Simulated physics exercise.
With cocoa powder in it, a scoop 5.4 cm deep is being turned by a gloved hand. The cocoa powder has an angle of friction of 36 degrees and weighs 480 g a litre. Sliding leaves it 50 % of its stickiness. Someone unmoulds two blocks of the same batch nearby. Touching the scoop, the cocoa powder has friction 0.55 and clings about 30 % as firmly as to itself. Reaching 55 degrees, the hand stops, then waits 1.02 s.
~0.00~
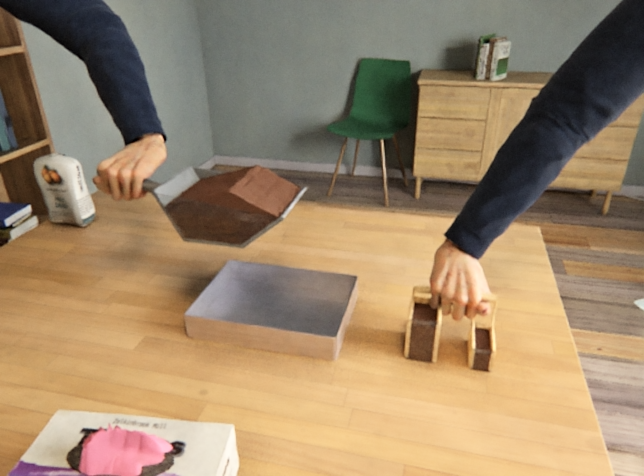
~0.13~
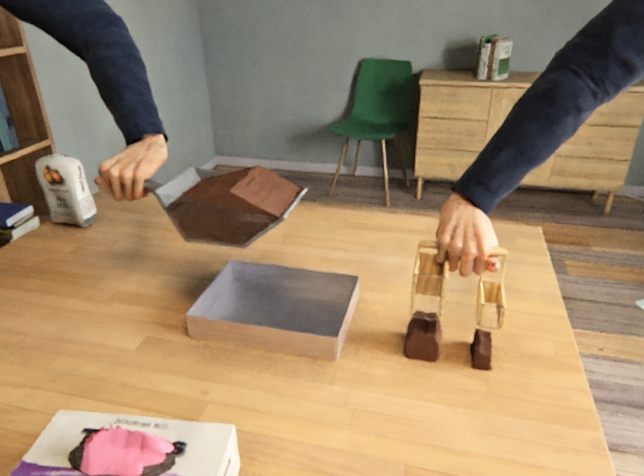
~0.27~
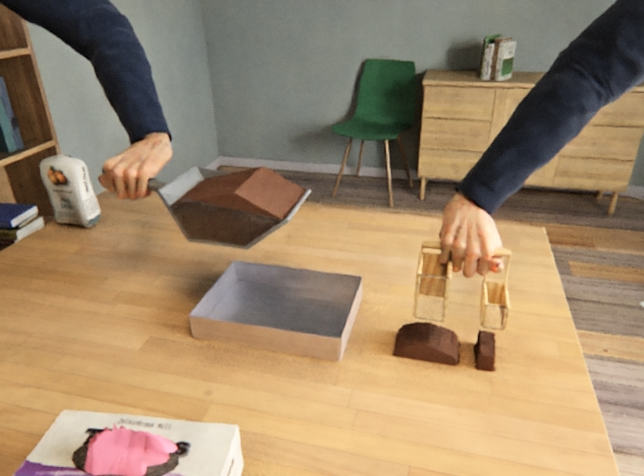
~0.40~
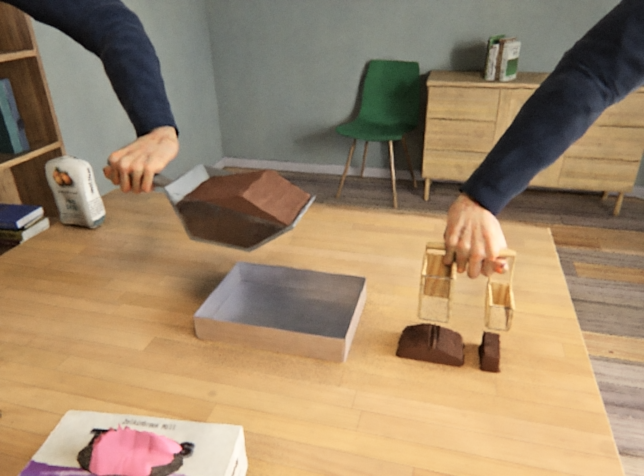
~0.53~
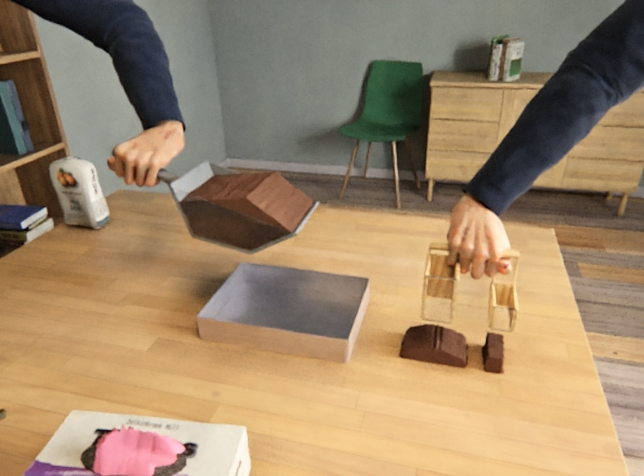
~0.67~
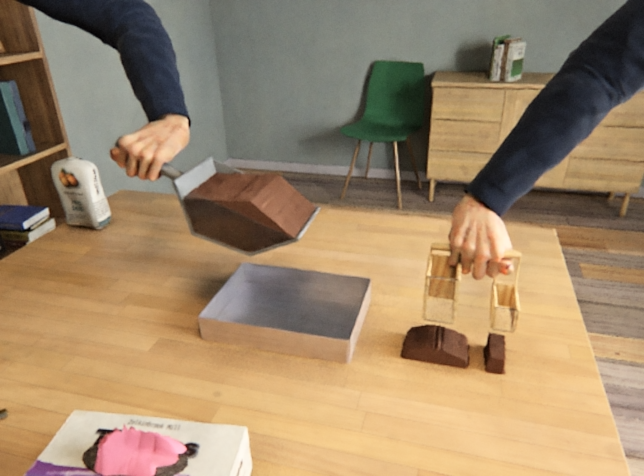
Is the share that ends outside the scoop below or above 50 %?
It lands beyond 50 per cent.
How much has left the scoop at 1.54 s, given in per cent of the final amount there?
Roughly 0 per cent.
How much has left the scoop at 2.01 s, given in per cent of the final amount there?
Close to 70 in a hundred.
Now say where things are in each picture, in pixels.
The first frame shows lip at (281, 217), tilt 0 degrees; highest point of the cocoa powder at (230, 193); test blocks 6.5 cm, 3.1 cm high (left to right).
The second frame shows lip at (282, 217), tilt 0 degrees; highest point of the cocoa powder at (231, 193); test blocks 5.2 cm, 3.1 cm high (left to right).
The third frame shows lip at (285, 219), tilt 1 degrees; highest point of the cocoa powder at (234, 194); test blocks 3.1 cm, 3.1 cm high (left to right).
The fourth frame shows lip at (291, 226), tilt 6 degrees; highest point of the cocoa powder at (237, 196); test blocks 3.1 cm, 3.1 cm high (left to right).
The fifth frame shows lip at (294, 232), tilt 10 degrees; highest point of the cocoa powder at (243, 199); test blocks 3.1 cm, 3.1 cm high (left to right).
The sixth frame shows lip at (296, 238), tilt 15 degrees; highest point of the cocoa powder at (241, 201); test blocks 3.1 cm, 3.1 cm high (left to right).
By 1.07 s, the scoop is at 29 degrees and 0 % has left it.
By 1.54 s, the scoop is at 46 degrees and 0 % has left it.
By 2.01 s, the scoop is at 55 degrees and 37 % has left it.
By 2.48 s, the scoop is at 55 degrees and 56 % has left it.
By 2.85 s, at the end, the scoop is at 55 degrees and 57 % has left it.
